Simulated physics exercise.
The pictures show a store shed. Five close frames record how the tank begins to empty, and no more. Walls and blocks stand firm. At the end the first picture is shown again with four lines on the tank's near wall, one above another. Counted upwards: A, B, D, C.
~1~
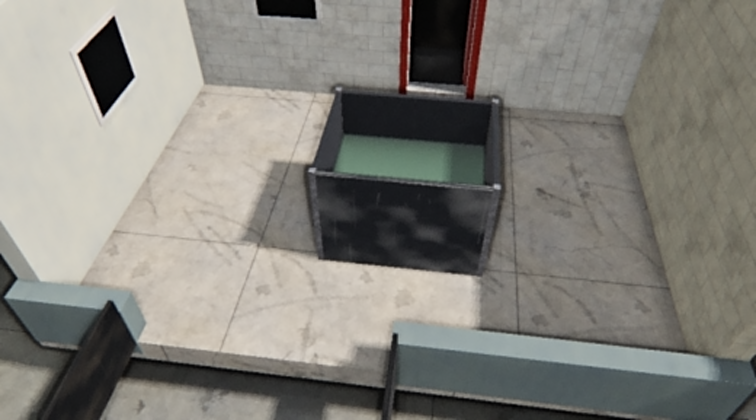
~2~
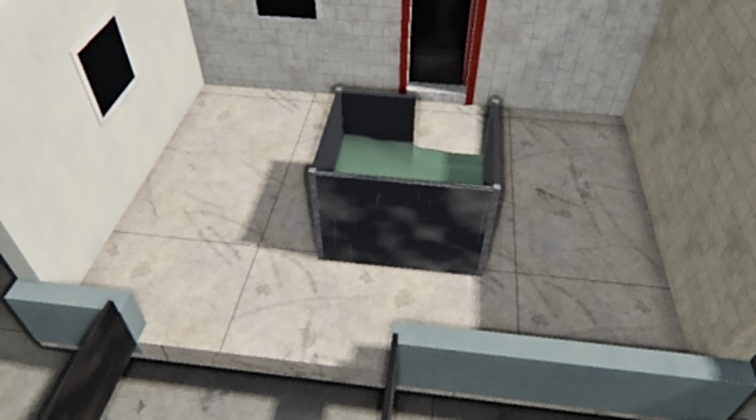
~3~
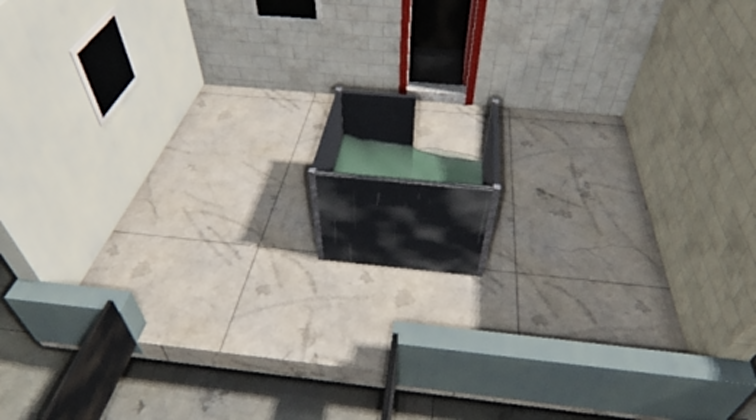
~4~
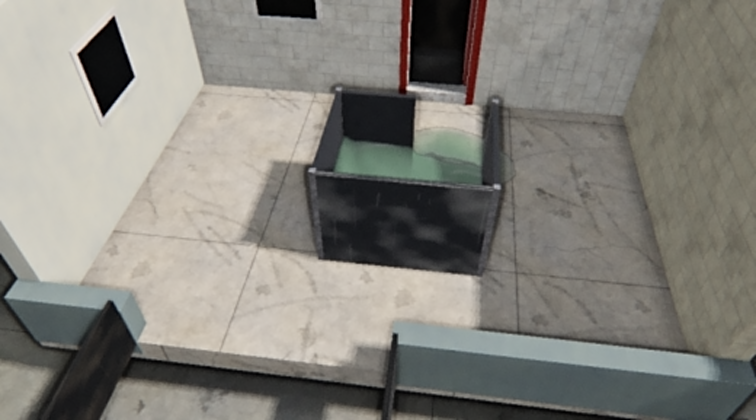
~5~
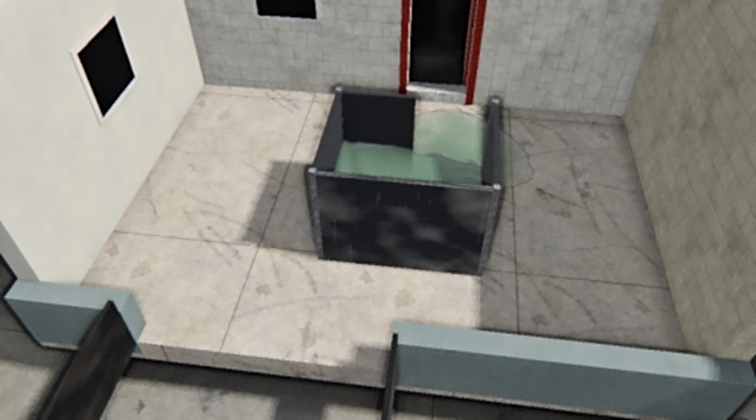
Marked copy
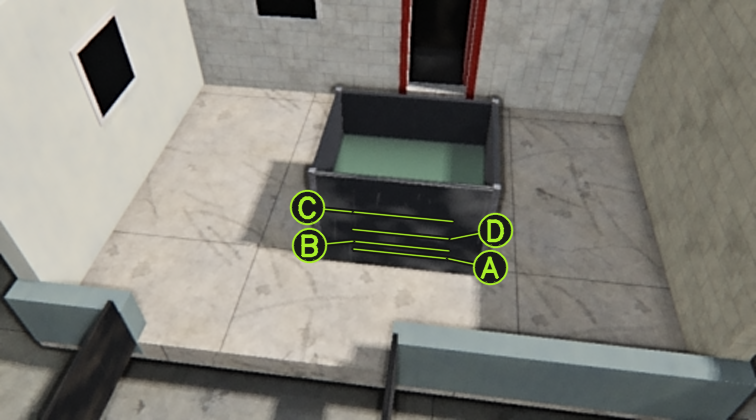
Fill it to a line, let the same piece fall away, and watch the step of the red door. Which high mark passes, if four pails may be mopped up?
I would pick mark B.
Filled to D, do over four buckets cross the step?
Yes, that goes wrong.
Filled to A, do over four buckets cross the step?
No, that is safe.
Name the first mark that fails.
That would be D.
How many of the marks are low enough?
Two of them.
In lime, A at (400, 253); B at (400, 246); C at (401, 216); D at (401, 234); from the bottom up A, B, D, C.
Choosing A, nothing gets over.
Choosing B, a splash gets over, under a bucket.
Choosing C, dozens of bucketfuls pour in.
Choosing D, about 8 bucketfuls get in.
